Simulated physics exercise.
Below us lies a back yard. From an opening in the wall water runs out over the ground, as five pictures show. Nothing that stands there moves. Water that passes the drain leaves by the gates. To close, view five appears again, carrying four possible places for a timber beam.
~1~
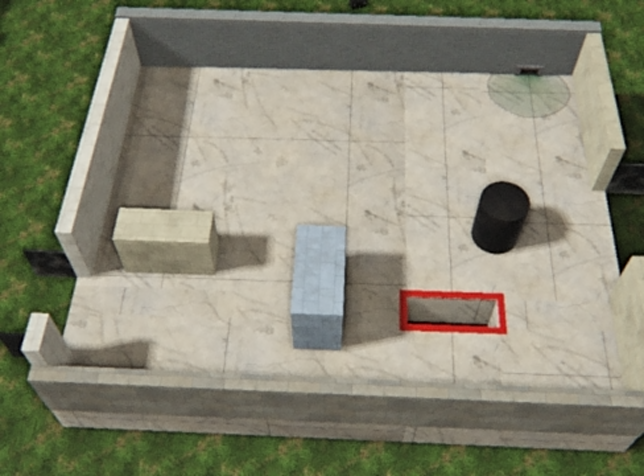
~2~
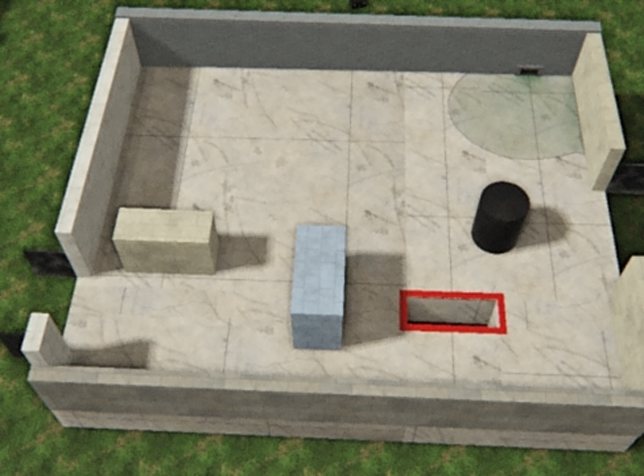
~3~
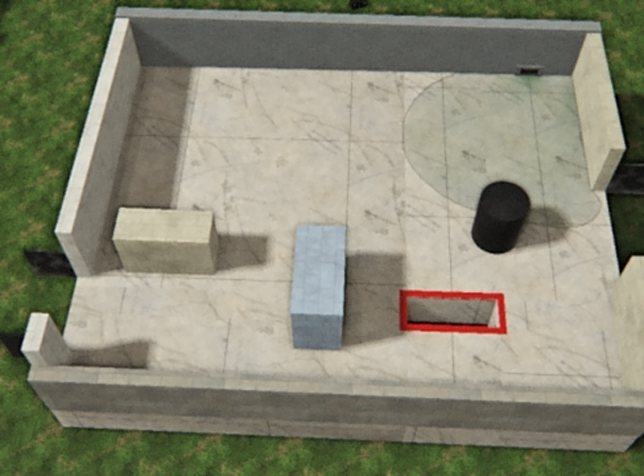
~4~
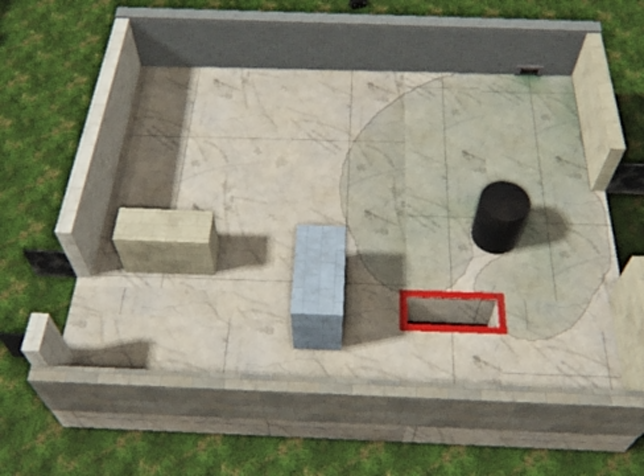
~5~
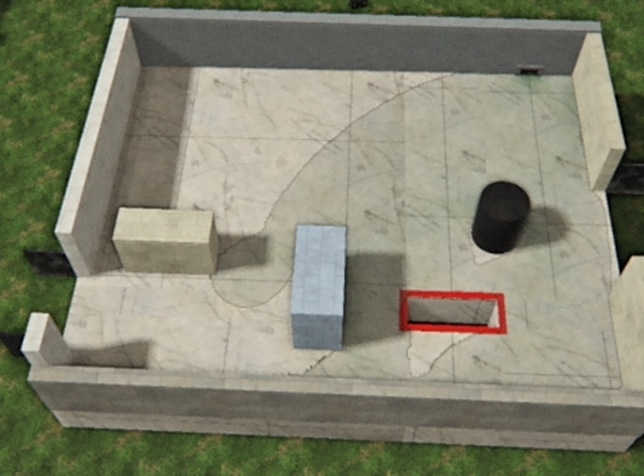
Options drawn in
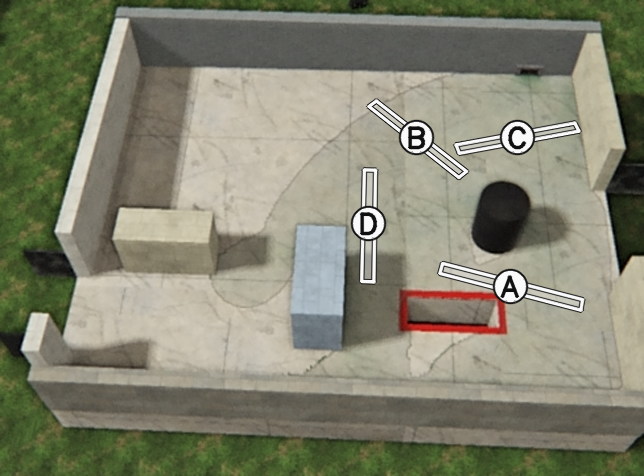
To begin with, a small patch of water lies below an outlet at the upper right of a walled yard. It spreads left and toward the front, surrounding the black cylinder, then reaches the red-rimmed pit and the blue-grey block, covering much of the floor as water enters the pit.
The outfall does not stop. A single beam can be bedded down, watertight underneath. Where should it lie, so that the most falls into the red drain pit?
D beats the others.
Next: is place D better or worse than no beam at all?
It is better.
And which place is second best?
Place B.
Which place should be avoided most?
That would be C.
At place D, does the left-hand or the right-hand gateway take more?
The left gate.
On the marked copy, A from (441, 268) to (581, 304); B from (372, 103) to (462, 174); C from (457, 149) to (576, 127); D from (367, 281) to (369, 170).
If A is chosen, about 10 % of the stream runs into the red drain pit, about 88 % out by the gates.
If B is chosen, about 17 % of the stream runs into the red drain pit, about 81 % out by the gates.
If C is chosen, about 4 % of the stream runs into the red drain pit, about 93 % out by the gates.
If D is chosen, about 32 % of the stream runs into the red drain pit, about 67 % out by the gates.
